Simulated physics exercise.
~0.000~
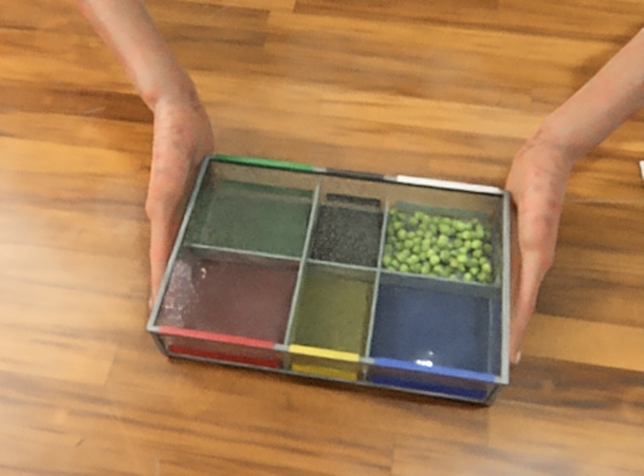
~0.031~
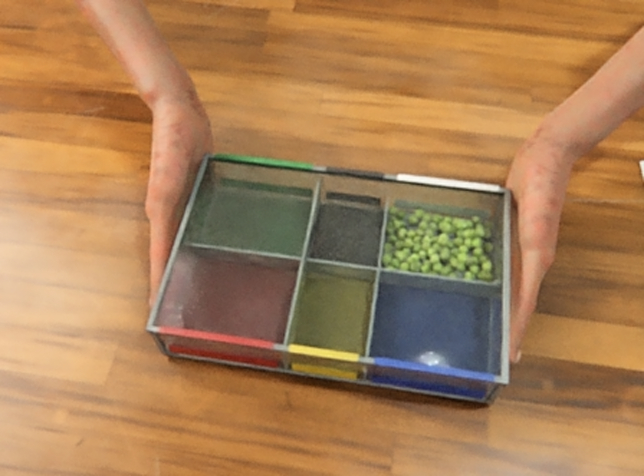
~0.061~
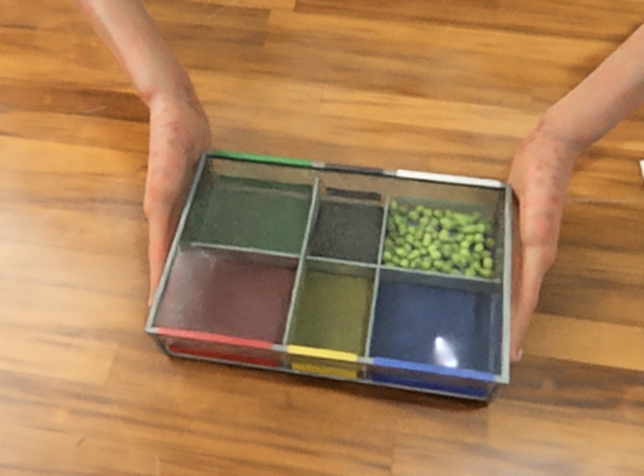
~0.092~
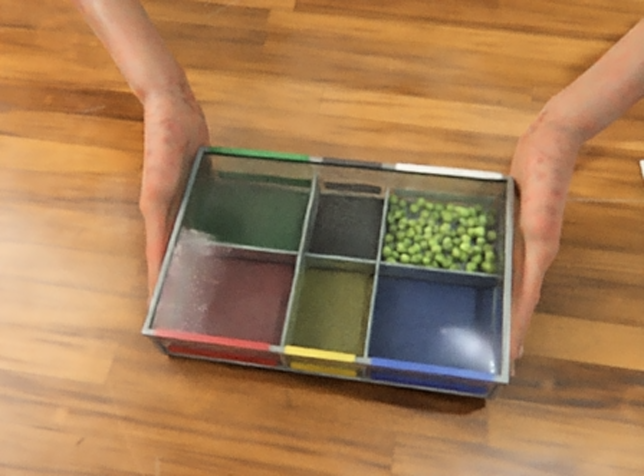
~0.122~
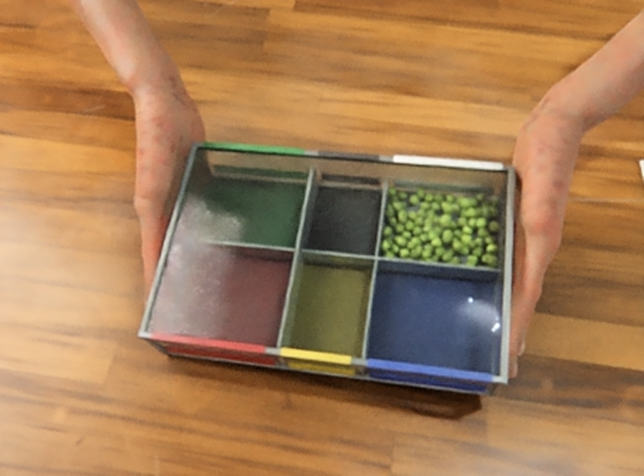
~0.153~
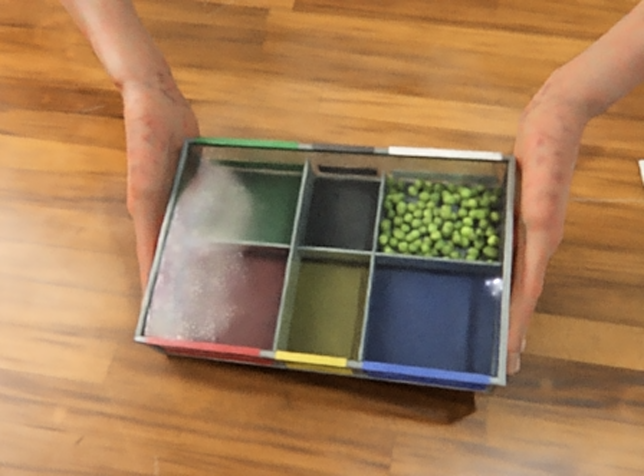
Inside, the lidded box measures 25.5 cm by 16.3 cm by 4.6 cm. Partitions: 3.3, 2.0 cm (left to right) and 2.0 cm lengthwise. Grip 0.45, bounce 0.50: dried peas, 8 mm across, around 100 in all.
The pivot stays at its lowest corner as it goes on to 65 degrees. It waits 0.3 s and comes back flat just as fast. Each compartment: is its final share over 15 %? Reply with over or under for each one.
Red compartment: Under, blue compartment: Under, green compartment: Under, yellow compartment: Over, white compartment: Over, black compartment: Under.
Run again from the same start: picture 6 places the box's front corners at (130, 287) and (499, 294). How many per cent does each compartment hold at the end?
In per cent, the final split is red 0, blue 0, green 5, yellow 0, white 60, black 35.
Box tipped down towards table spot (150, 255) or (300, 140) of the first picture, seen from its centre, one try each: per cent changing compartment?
Around 25 % for the first direction, around 5 % for the second.
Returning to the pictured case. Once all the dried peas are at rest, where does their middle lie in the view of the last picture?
Around (393, 275).
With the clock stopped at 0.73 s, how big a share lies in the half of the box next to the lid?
About 20 per cent.
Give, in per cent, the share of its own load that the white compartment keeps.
Something like 60 in a hundred.
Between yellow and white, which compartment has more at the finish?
Answer: White.
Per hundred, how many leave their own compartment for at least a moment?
That share comes to about 35 per cent.
After 0.73 s, tilt 65 degrees; blue 10 %, yellow 20 %, white 70 %.
Then, at 1.12 s, tilt 37 degrees; red 5 %, blue 5 %, yellow 30 %, white 65 %.
After 1.59 s, tilt 0 degrees; red 5 %, blue 5 %, yellow 30 %, white 65 %.
In the end, at 2.0 s, red 5 %, blue 5 %, green 0 %, yellow 30 %, white 65 %, black 0 %.
